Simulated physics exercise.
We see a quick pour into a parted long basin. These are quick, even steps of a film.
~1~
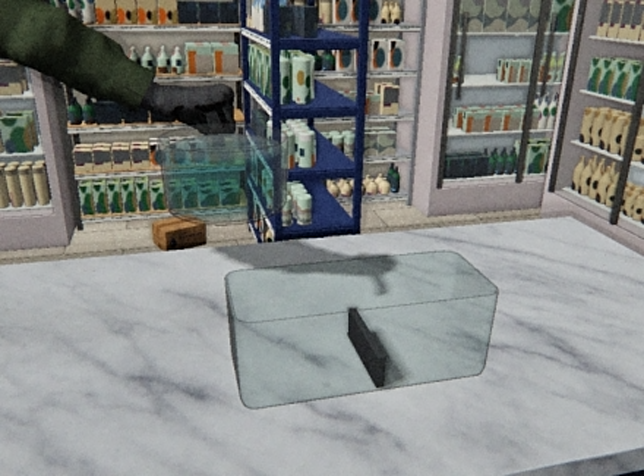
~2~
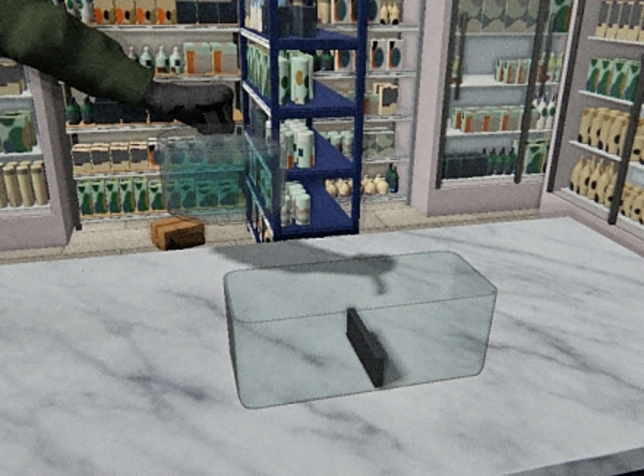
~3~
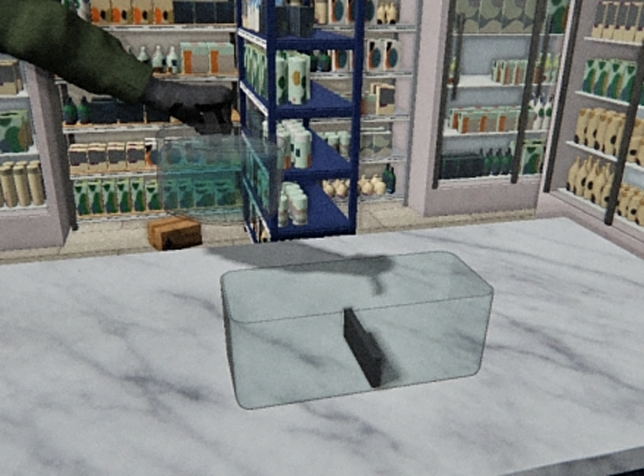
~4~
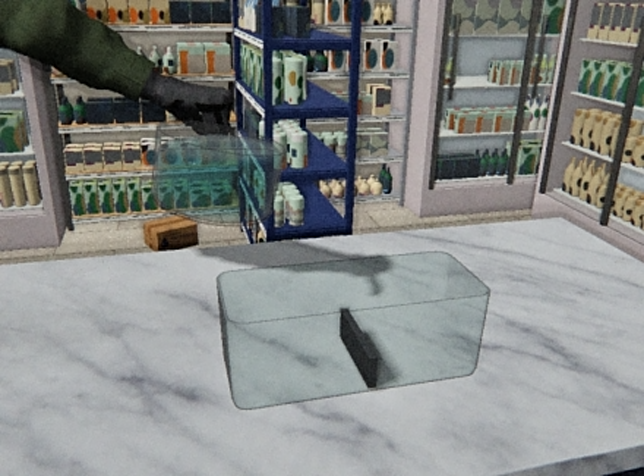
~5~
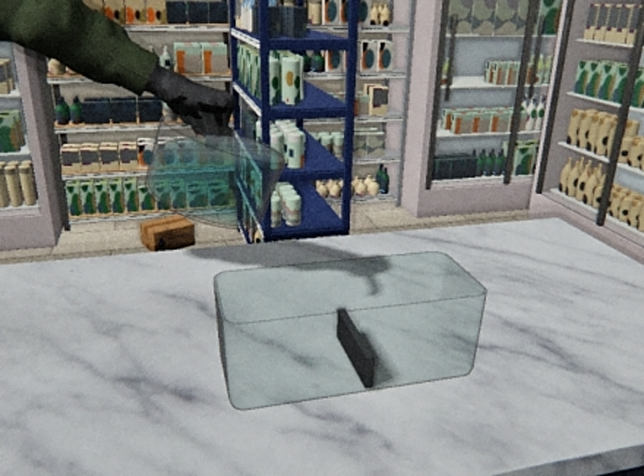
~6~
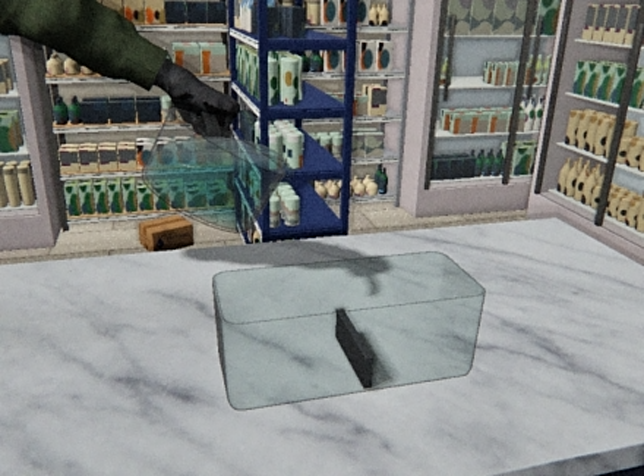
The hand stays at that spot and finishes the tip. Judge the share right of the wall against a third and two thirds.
In the end not even a third is right of the wall.
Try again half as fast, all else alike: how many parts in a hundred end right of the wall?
Roughly 25 in a hundred.
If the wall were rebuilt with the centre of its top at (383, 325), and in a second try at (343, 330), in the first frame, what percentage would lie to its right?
First some 5, then 50 per cent.
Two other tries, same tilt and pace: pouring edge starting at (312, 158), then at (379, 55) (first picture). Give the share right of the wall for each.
About 35 and 80 per cent.
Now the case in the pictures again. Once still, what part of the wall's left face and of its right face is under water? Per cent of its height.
Left: 80 %. Right: 10 %.
A moment on, the saucepan is tipped on its side and 39 per cent is still to pour, 18 is left of the wall and 1 right of it.
Next, the saucepan is tipped on its side and 10 per cent is still to pour, 73 is left of the wall and 8 right of it.
Then the saucepan is tipped on its side and 2 per cent is still to pour, 81 is left of the wall and 11 right of it.
Later the saucepan is tipped on its side and 0 per cent is still to pour, 83 is left of the wall and 14 right of it.
In the end 84 per cent lies left of the wall, 14 right of it and 2 outside.
